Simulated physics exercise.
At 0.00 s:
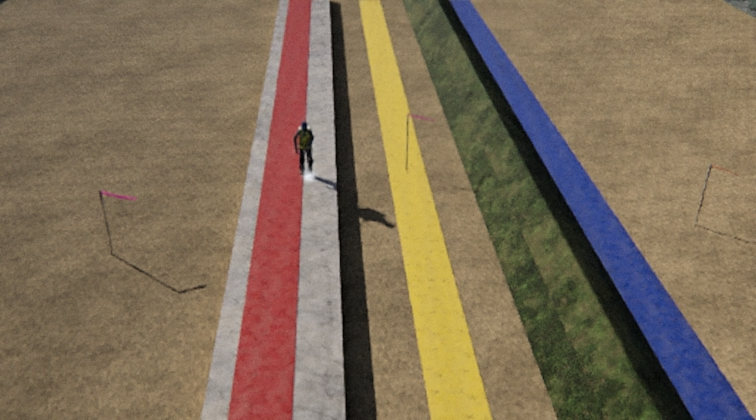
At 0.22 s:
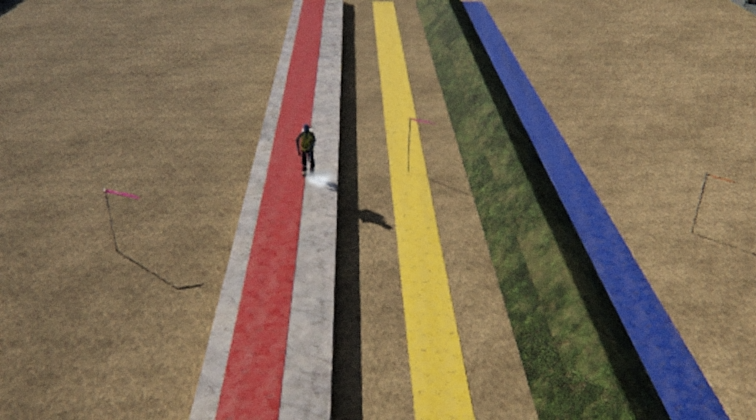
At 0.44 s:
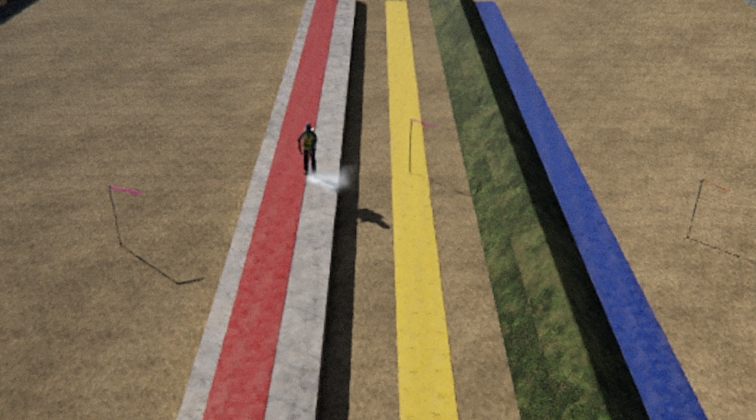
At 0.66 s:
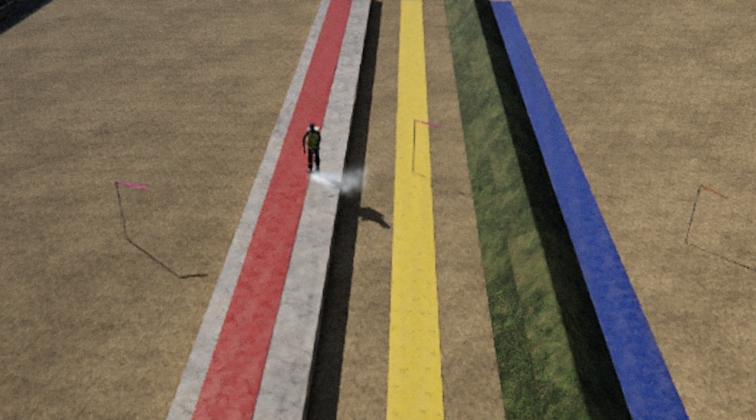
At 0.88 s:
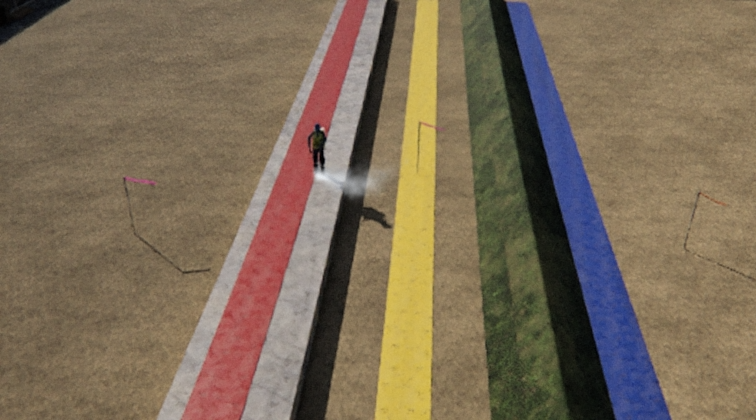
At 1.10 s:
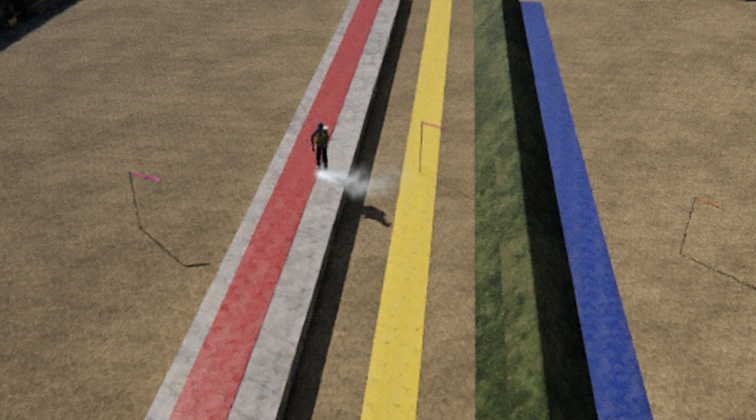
On open brown ground striped with long red, yellow, green and blue rows, a person stood on a raised walk as white mist spread rightward from near their feet and the view slowly swung around.
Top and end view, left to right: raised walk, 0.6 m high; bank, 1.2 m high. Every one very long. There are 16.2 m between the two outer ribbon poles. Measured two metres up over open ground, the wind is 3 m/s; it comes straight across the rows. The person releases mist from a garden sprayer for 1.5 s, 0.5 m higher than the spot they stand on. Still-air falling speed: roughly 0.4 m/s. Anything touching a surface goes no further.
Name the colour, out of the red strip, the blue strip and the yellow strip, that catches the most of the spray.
I would say yellow catches the most.
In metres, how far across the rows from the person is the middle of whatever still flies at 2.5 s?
Around 2.5 metres.
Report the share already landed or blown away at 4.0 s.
About 65 %.
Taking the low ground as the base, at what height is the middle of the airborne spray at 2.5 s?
Middle height: Approx. 0.6 m.
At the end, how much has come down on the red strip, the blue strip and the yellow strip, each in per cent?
About 0 % red, 1 % blue, 20 % yellow.
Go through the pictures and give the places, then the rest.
The left ribbon ends at (136, 199), leaning 75 degrees to the right, the spray in the air spans x = 305 to 315 around y = 175 and it comes from (309, 174), in the first frame.
The right ribbon ends at (735, 182), leaning 70 degrees to the right, the spray in the air spans x = 310 to 330 around y = 180, the yellow one passes (418, 234), the red one passes (279, 218) and the blue one passes (598, 232), in the second frame.
The inner ribbon ends at (438, 127), leaning 75 degrees to the right, the spray in the air spans x = 310 to 345 around y = 180 and the top of the raised walk crosses (293, 190), in the third frame.
The left ribbon ends at (148, 188), leaning 80 degrees to the right, the spray in the air spans x = 315 to 365 around y = 175, the yellow one passes (413, 192), the red one passes (292, 173) and the blue one passes (575, 196), in the fourth frame.
The right ribbon ends at (727, 206), leaning 65 degrees to the right and the spray in the air spans x = 315 to 385 around y = 180, in the fifth frame.
The inner ribbon ends at (447, 131), leaning 75 degrees to the right, the spray in the air spans x = 320 to 395 around y = 175 and the top of the raised walk crosses (303, 185), in the sixth frame.
After 2.5 s, 16 % is no longer flying here, and 2 % lies on the yellow strip, 0 % on the red strip and 0 % on the blue strip; the middle of what still flies is 0.6 m above the low ground, near (395, 192).
After 4.0 s, 64 % is no longer flying here, and 12 % lies on the yellow strip, 0 % on the red strip and 0 % on the blue strip; the middle of what still flies is 0.5 m above the low ground, near (453, 197).
After 8.0 s, 91 % is no longer flying here, and 18 % lies on the yellow strip, 0 % on the red strip and 0 % on the blue strip.
After 20.0 s, 100 % is no longer flying here, and 18 % lies on the yellow strip, 0 % on the red strip and 1 % on the blue strip.
After 45.0 s, 100 % is no longer flying here, and 18 % lies on the yellow strip, 0 % on the red strip and 1 % on the blue strip.
